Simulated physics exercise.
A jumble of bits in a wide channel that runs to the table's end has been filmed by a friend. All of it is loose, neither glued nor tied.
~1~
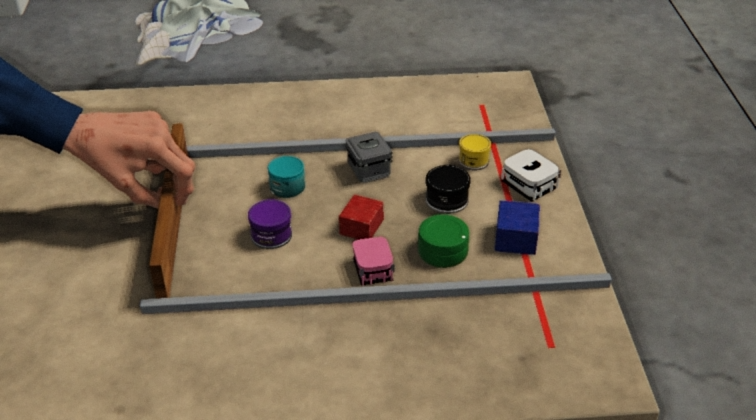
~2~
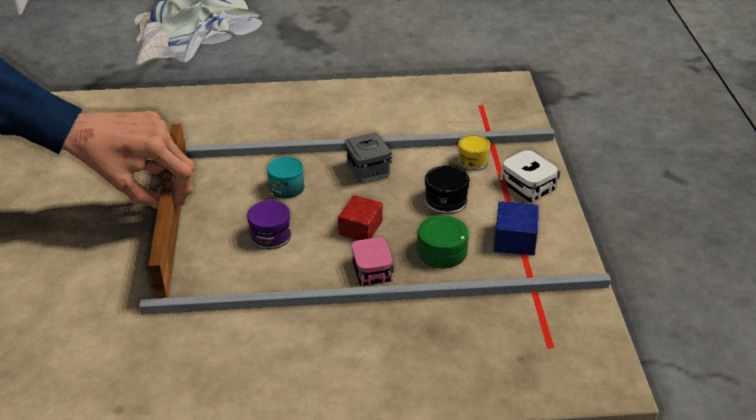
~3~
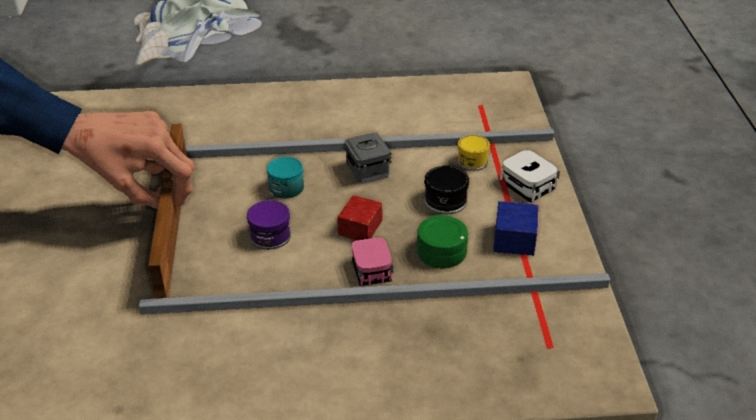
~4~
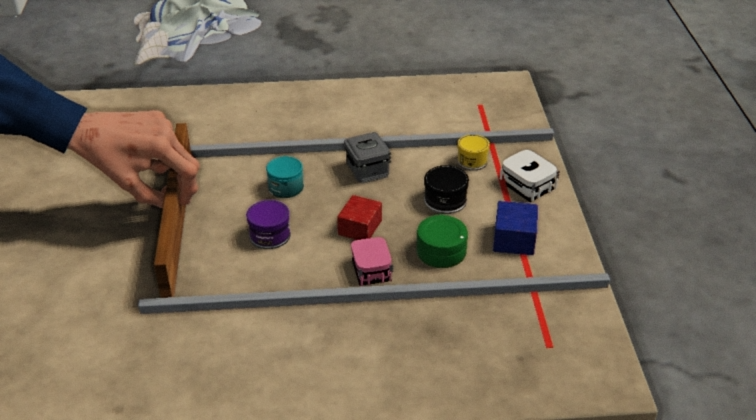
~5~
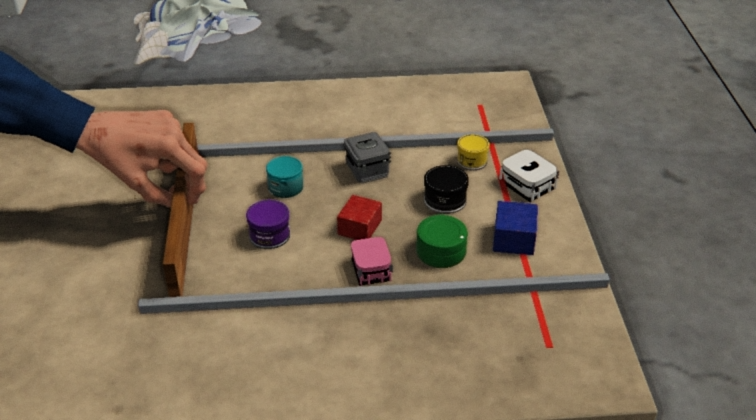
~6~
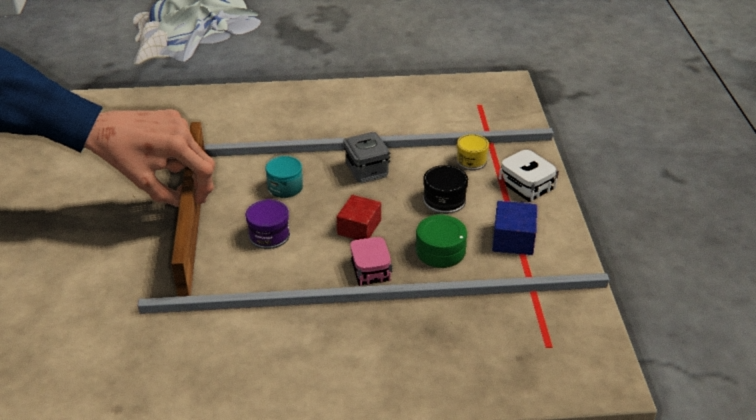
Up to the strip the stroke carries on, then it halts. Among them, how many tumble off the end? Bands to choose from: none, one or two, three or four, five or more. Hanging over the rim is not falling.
Final answer: One or two.
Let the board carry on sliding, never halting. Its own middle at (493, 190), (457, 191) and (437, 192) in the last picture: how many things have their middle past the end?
Per position: 1 / 0 / 0.
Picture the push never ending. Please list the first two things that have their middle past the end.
That would be the white case first and then the blue block.
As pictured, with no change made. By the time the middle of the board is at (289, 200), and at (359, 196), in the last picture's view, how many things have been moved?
In order, the tallies are 2 and 5.
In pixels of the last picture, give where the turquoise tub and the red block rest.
Final positions - turquoise tub around (519, 170), red block around (529, 194).
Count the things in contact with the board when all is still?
5.
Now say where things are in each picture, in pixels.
The first frame shows white case (530, 175); blue block (517, 228); yellow pot (475, 152); board (171, 206); tape (511, 208).
The second frame shows blue block (517, 228); purple pot (270, 225).
The third frame shows yellow pot (473, 153); red block (360, 219).
The fourth frame shows white case (529, 176); board (175, 206).
The fifth frame shows blue block (516, 227); green lid (442, 241).
The sixth frame shows white case (528, 176); blue block (515, 227); yellow pot (472, 152); board (190, 205); tape (509, 207).
Soon after, none off yet; white case at rest near (528, 176); blue block at rest near (515, 227); yellow pot at rest near (472, 152).
Then, none off yet; white case moved a little near (545, 174); blue block moved about its own width near (556, 221); yellow pot moved about its own width near (499, 150).
By the end, the number that fall off is one or two; fallen, blue block and white case.
